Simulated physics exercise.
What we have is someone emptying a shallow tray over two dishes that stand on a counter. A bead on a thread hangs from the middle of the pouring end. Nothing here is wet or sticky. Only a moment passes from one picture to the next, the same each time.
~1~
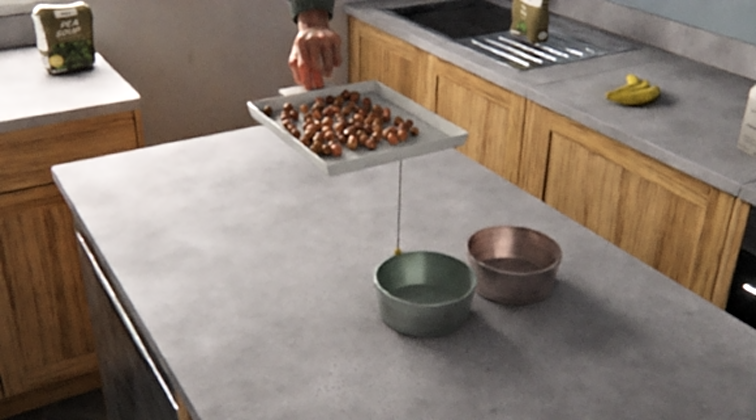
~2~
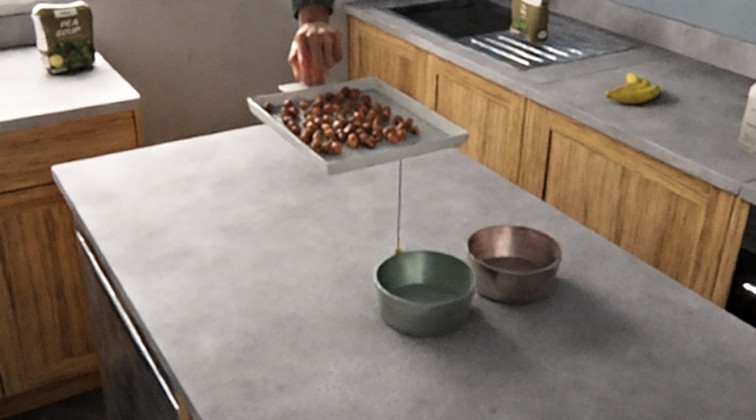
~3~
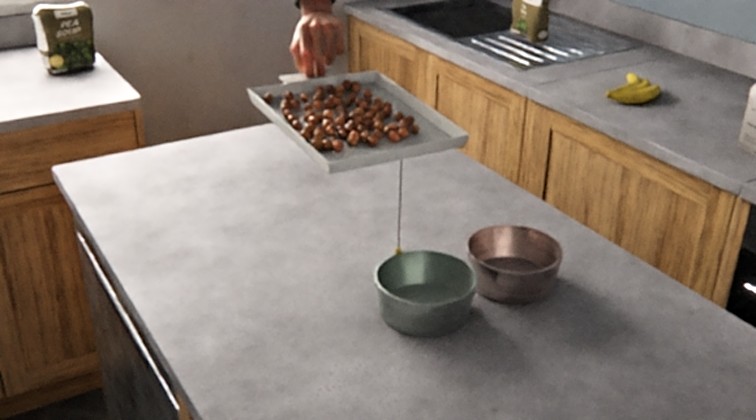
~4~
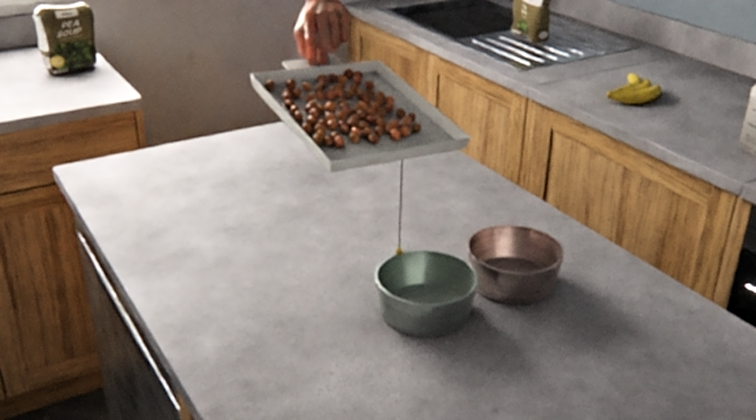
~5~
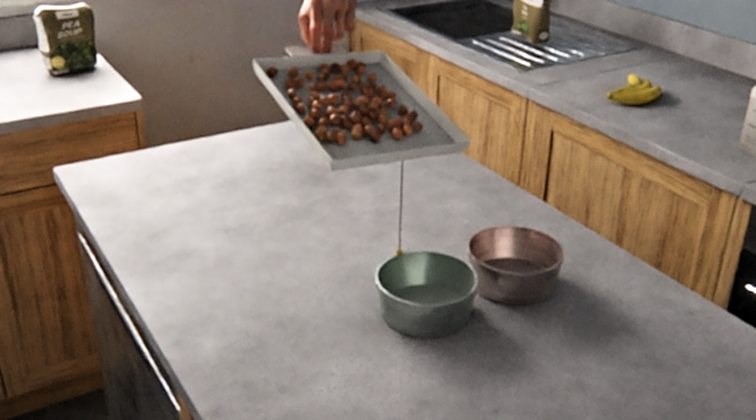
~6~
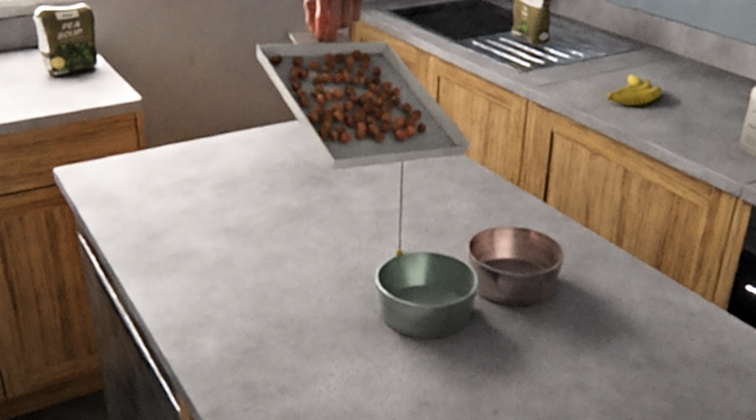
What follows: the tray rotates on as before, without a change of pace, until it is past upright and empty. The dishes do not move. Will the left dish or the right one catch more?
The left-hand dish gets more.
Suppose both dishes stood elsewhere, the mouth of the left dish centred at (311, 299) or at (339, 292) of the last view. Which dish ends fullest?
First right, then right.
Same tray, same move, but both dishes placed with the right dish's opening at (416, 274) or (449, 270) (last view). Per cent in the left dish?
The first gives 0 %, the second 0 %.
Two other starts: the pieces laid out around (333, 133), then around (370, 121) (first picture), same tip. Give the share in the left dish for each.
Roughly 50 per cent, and 60 per cent.
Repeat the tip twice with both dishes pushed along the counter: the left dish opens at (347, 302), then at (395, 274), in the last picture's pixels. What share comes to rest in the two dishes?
Near 60 % and 70 %.
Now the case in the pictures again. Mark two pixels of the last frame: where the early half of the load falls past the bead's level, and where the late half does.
At about (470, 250), then at (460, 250).
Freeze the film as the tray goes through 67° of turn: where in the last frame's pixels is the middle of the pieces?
Close to (426, 131).
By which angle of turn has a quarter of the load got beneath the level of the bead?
Around 115° of tilt.
Just after the last frame, tray tipped steeply; almost all on the tray; just a few in the air.
A moment on, tray tipped past a quarter turn; roughly half on the tray; about a tenth in the left dish; just a few in the right dish; about a tenth outside both; roughly a quarter in the air.
Further on, tray tipped past a quarter turn; roughly half in the left dish; roughly a quarter in the right dish; roughly a third outside both.
When it is over, tray tipped past a quarter turn; roughly half in the left dish; roughly a quarter in the right dish; roughly a third outside both.
